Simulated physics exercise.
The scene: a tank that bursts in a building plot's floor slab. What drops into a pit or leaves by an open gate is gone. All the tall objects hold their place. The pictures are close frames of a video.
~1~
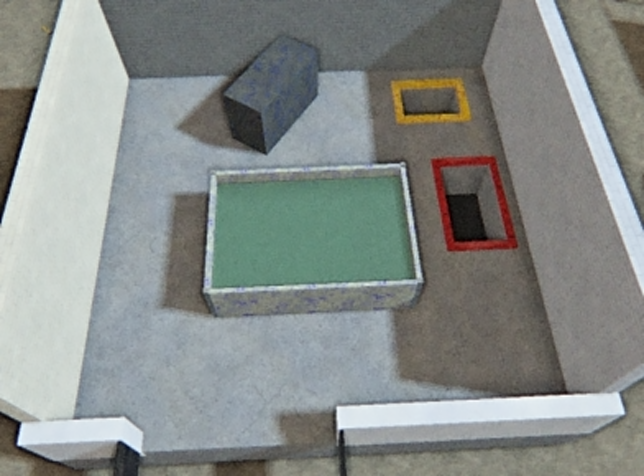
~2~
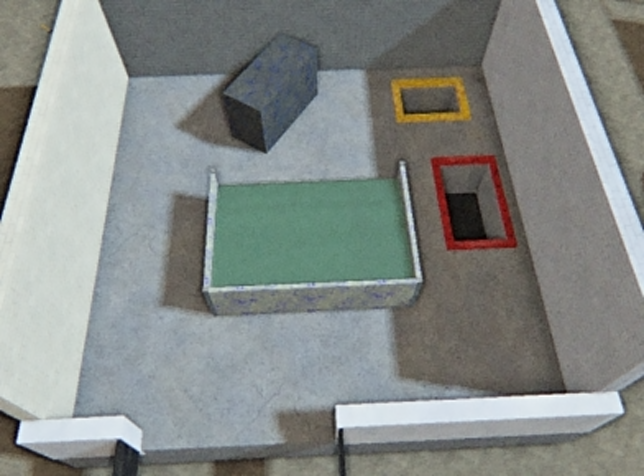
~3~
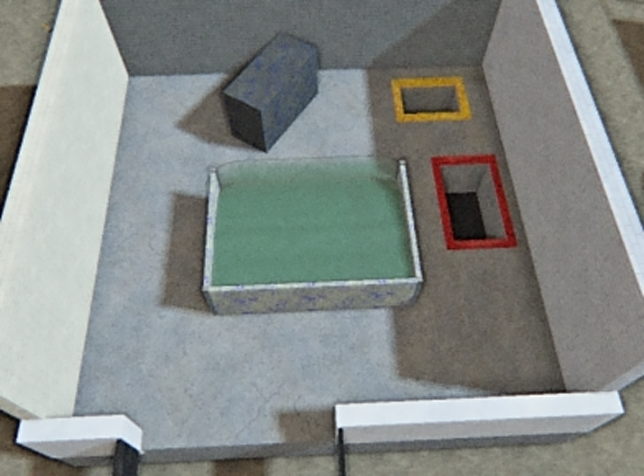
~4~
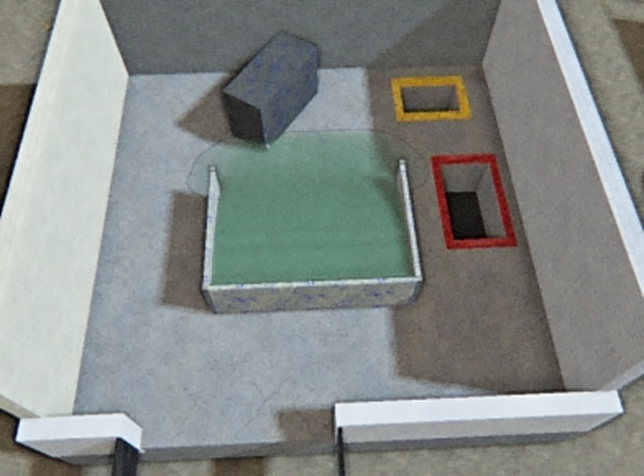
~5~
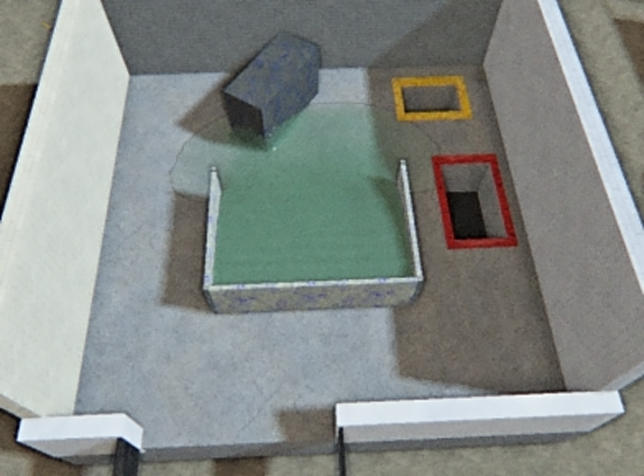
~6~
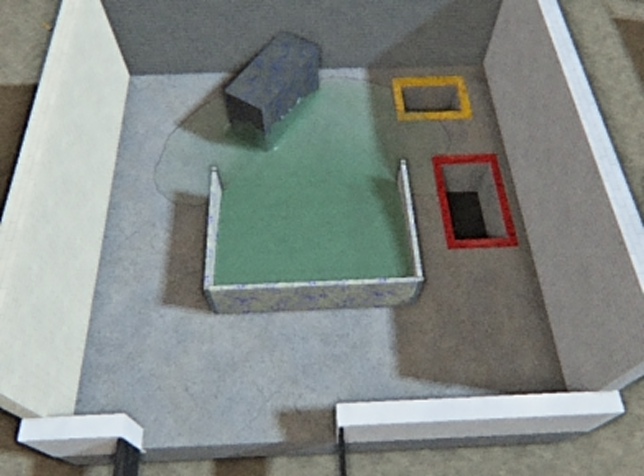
Green water pours from the open far side of a low, speckled rectangular tank on a grey floor slab, seen from a fixed view high above. Pale walls enclose the slab, with a dark block behind the tank, yellow-edged and red-edged pits to the right, and a gap in the near wall. The far panel vanishes, and the water spreads thinly backward and sideways, reaching around the block.
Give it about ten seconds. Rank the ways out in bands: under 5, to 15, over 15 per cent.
One by one: The gate takes between 5 and 15 %; the red pit takes between 5 and 15 %; the yellow pit takes above 15 %.
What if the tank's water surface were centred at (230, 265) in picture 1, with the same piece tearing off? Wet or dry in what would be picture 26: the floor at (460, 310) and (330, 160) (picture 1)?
One after the other: Free of water, under water.
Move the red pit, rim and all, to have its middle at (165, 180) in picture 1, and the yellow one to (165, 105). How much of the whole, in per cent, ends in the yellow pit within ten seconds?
Per cent: Yellow 10.
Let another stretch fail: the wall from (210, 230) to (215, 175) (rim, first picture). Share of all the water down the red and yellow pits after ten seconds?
In per cent: Red 0, yellow 2.
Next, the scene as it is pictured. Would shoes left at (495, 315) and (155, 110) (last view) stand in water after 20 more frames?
One after the other: Free of water, covered.
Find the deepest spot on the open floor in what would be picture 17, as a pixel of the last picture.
Around (475, 69).
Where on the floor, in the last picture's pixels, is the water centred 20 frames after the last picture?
Roughly at (294, 156).
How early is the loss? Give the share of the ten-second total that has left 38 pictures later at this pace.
Close to 75 %.
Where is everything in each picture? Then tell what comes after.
The first frame shows still water in the tank at (311, 227).
In the second frame, the front is at a hidden place, out from the gap on the tank's far side.
In the third frame, water pours out on the tank's far side and has run to a hidden place.
In the fourth frame, the front is at (418, 161), out from the gap on the tank's far side.
In the fifth frame, water pours out on the tank's far side and has run to (418, 132).
In the sixth frame, the front is at (380, 88), out from the gap on the tank's far side.
A moment on, water covers 35 % of the floor; the gate 0 %, the red pit 0 %, the yellow pit 1 %.
Next, water covers 40 % of the floor; the gate 0 %, the red pit 0 %, the yellow pit 7 %.
Then, water covers 55 % of the floor; the gate 0 %, the red pit 2 %, the yellow pit 18 %.
Later, water covers 80 % of the floor; the gate 1 %, the red pit 7 %, the yellow pit 23 %.
In the end, water covers 90 % of the floor; the gate 8 %, the red pit 11 %, the yellow pit 25 %.
